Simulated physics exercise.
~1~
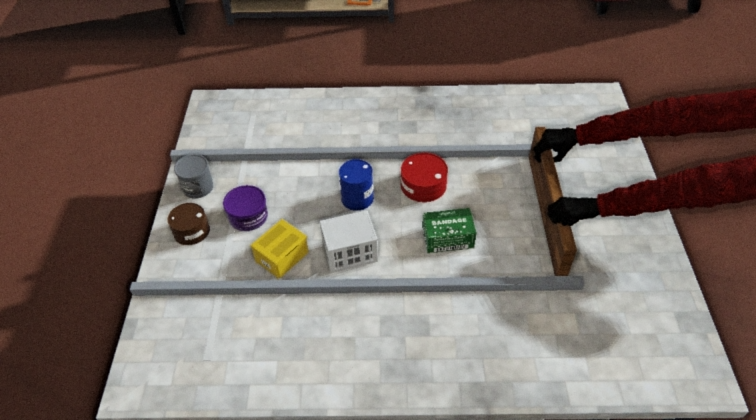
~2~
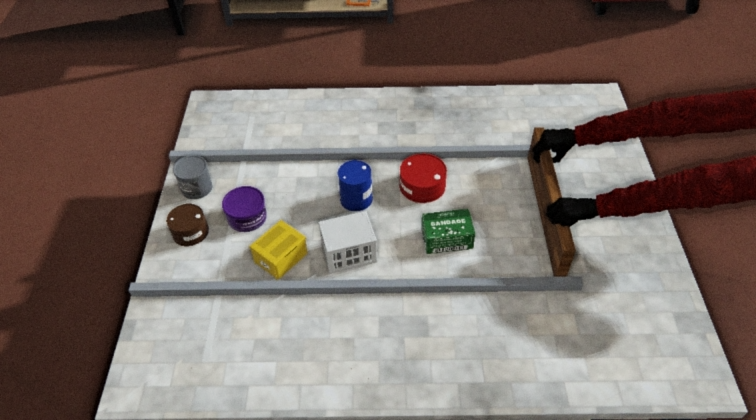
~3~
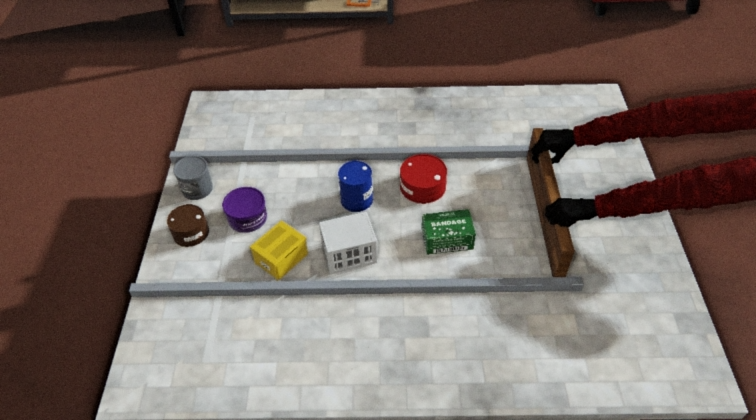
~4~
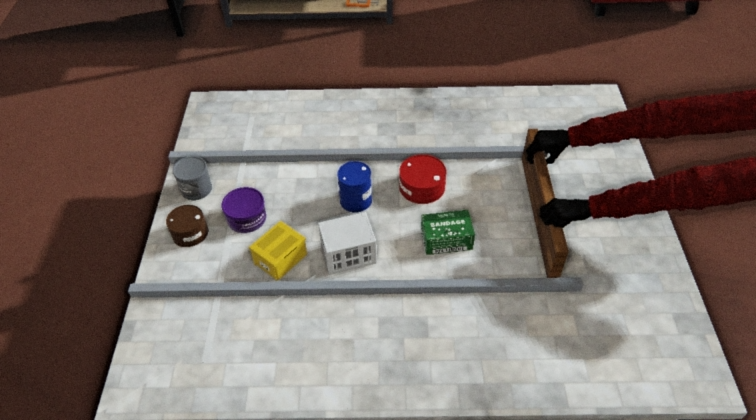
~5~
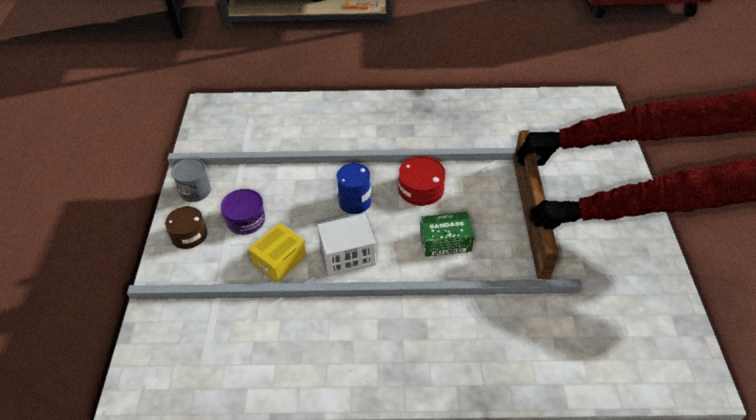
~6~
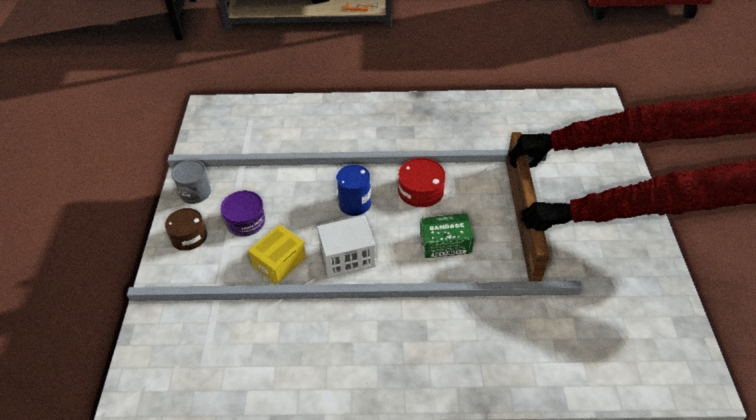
Two red-sleeved arms with black gloves sliding a wooden plank slightly left between grey rails, the coloured tubs and boxes staying put.
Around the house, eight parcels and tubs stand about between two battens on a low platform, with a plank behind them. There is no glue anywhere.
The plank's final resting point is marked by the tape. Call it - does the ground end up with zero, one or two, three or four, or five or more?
The ground ends up with one or two.
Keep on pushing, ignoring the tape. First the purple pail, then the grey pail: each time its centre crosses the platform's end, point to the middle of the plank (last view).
Approx. (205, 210) / approx. (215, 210) for the other.
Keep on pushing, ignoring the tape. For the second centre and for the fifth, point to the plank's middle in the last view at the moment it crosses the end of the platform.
I'd put the first at about (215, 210) and the next at about (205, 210).
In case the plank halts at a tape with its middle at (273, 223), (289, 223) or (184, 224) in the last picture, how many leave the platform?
So, reaching the ground: 0, then 0, then 5.
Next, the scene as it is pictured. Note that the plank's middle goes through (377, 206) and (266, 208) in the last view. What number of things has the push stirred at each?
That makes 5 at the first spot and 7 at the second.
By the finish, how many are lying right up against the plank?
Count recorded: 3.
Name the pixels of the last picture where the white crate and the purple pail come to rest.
In the last picture the first middle sits at (147, 261) and the other at (179, 207).
Early on, none off yet; grey pail at rest near (192, 182); brown canister at rest near (186, 229); purple pail at rest near (244, 214).
Finally, the number that fall off is one or two; lost, yellow tote.
